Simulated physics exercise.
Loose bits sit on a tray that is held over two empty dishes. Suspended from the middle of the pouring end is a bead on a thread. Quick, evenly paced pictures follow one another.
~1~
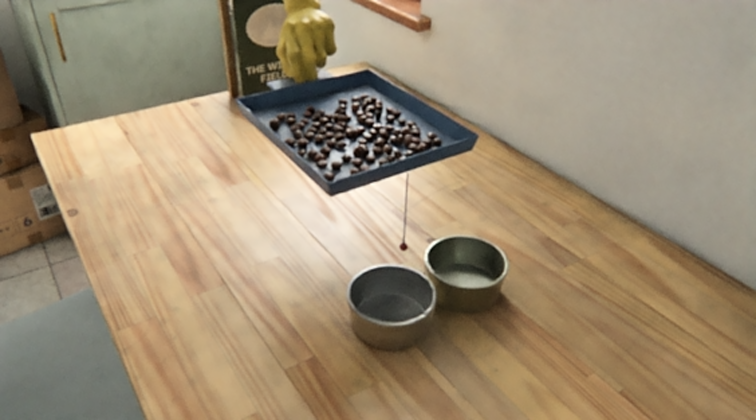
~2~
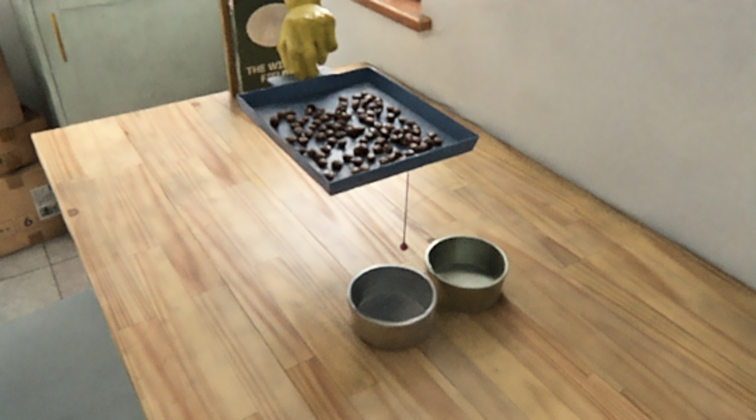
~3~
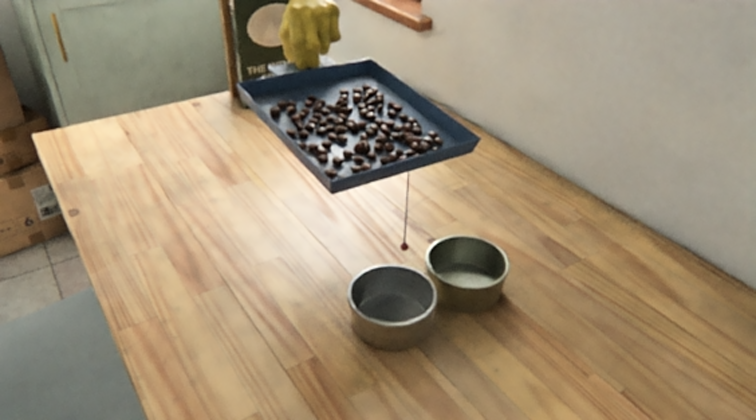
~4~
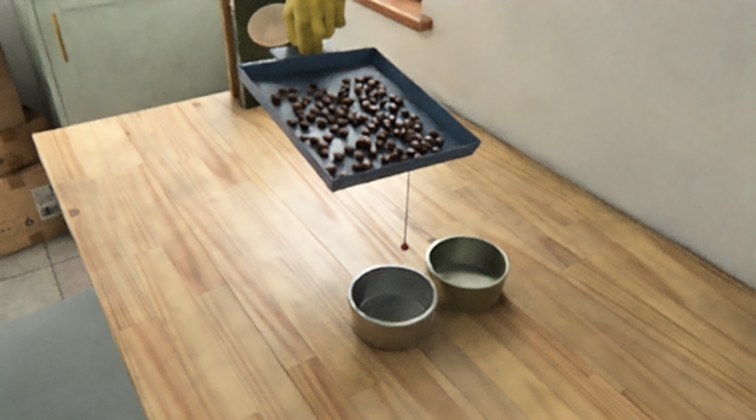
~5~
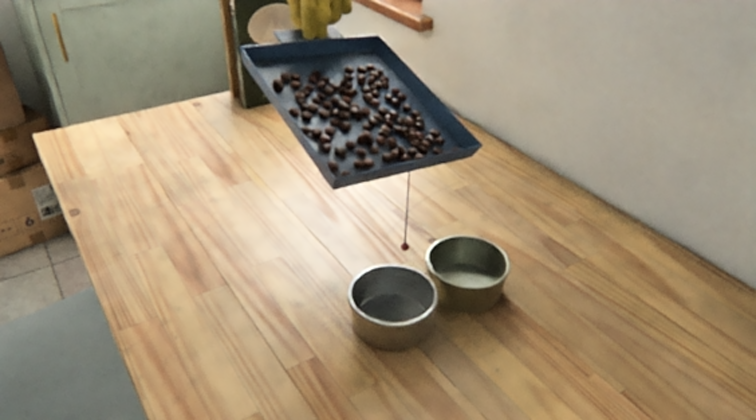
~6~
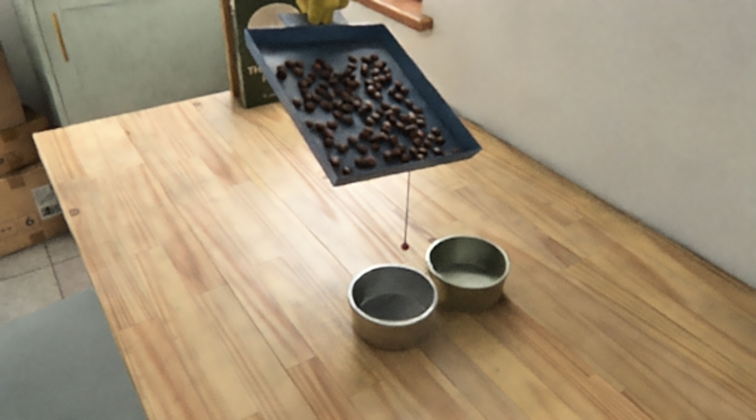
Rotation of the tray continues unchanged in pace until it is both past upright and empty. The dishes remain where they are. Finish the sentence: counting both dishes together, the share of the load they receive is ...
The share is greater than half.
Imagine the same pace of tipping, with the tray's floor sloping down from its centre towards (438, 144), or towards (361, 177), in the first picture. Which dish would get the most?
First place: The dish to the right; second place: The dish to the left.
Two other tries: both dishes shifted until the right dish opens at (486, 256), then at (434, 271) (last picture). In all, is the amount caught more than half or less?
In the first position past half, in the second shy of half.
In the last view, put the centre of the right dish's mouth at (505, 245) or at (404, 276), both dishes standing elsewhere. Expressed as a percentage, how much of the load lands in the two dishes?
That makes 70 per cent, followed by 10 per cent.
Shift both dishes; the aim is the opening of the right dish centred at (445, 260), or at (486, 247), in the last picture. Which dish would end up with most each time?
The first try: The right-side dish. The second: The right-side dish.
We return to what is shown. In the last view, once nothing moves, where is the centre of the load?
At about (470, 276).
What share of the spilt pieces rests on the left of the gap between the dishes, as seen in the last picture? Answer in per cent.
Close to 10 %.
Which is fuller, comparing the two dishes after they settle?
Winning side: Right of the pair.
Soon, tray tipped steeply; nearly all on the tray; a stray few in the air.
A while on, tray tipped past a quarter turn; a small part on the tray; about half in the right dish; a small part outside both; about a quarter in the air.
Towards the end, tray tipped past a quarter turn; a small part in the left dish; about two thirds in the right dish; about a quarter outside both.
Finally, tray tipped past a quarter turn; a small part in the left dish; about two thirds in the right dish; about a quarter outside both.
